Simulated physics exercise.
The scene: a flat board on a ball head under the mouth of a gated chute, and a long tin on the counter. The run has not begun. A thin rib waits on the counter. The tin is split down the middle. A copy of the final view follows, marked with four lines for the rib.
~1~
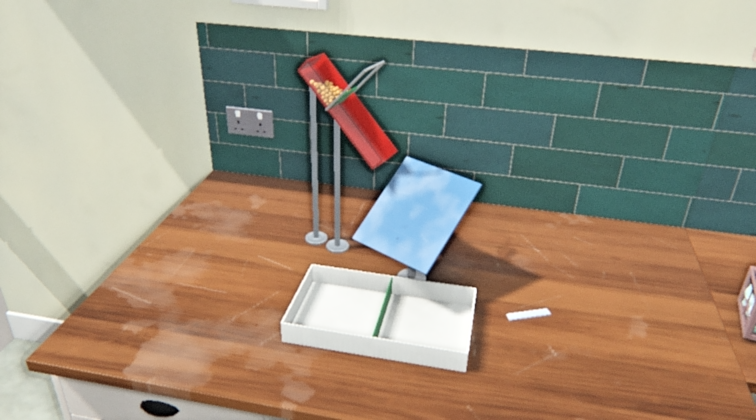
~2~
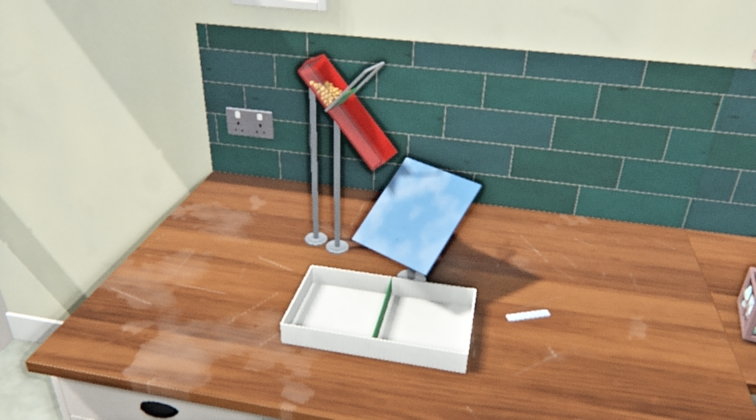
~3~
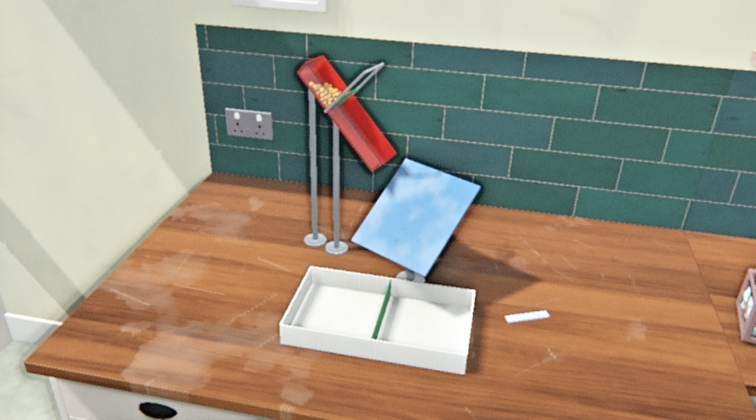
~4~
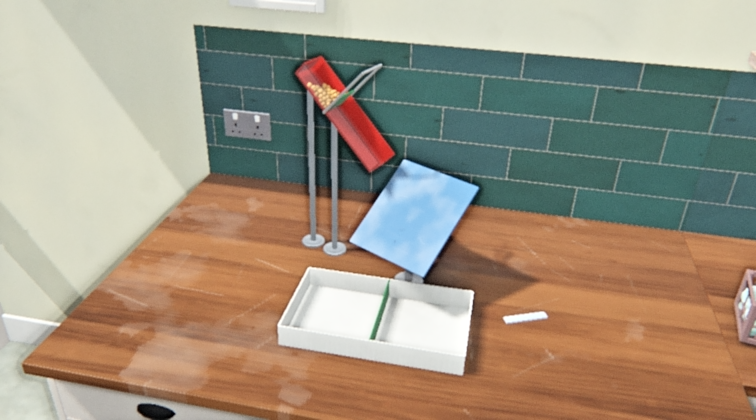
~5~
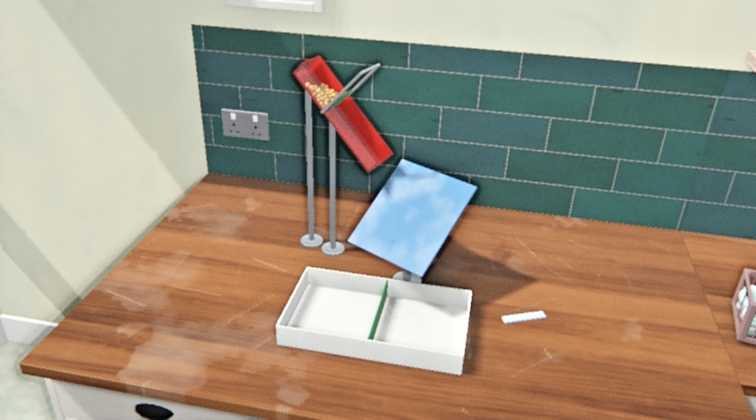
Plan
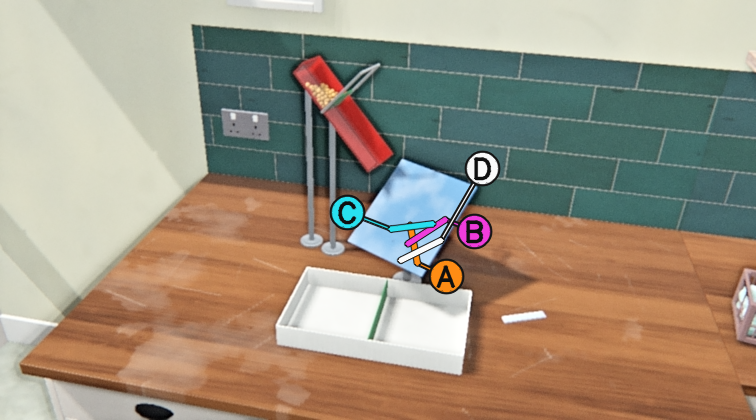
A wooden kitchen counter against dark green wall tiles is seen from above at an angle. A red chute holding small wooden-coloured beads behind a green gate slopes down to the right on two grey posts, above a tilted pale-blue board, a white divided tin and a small white strip to its right. Nothing on the counter moves, while the camera drifts very slightly.
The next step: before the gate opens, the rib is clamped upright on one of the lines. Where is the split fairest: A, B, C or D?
Line A.
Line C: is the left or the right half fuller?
Left.
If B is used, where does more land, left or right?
More lands on the left.
On the marked copy, line A from (410, 225) to (417, 263); line B from (445, 219) to (407, 243); line C from (432, 223) to (391, 229); line D from (441, 240) to (400, 260).
With A, of what is caught, about a third in the left half, about two thirds in the right.
With B, of what is caught, nearly all in the left half, a small part in the right.
With C, of what is caught, most in the left half, a small part in the right.
With D, of what is caught, nearly all in the left half, a small part in the right.
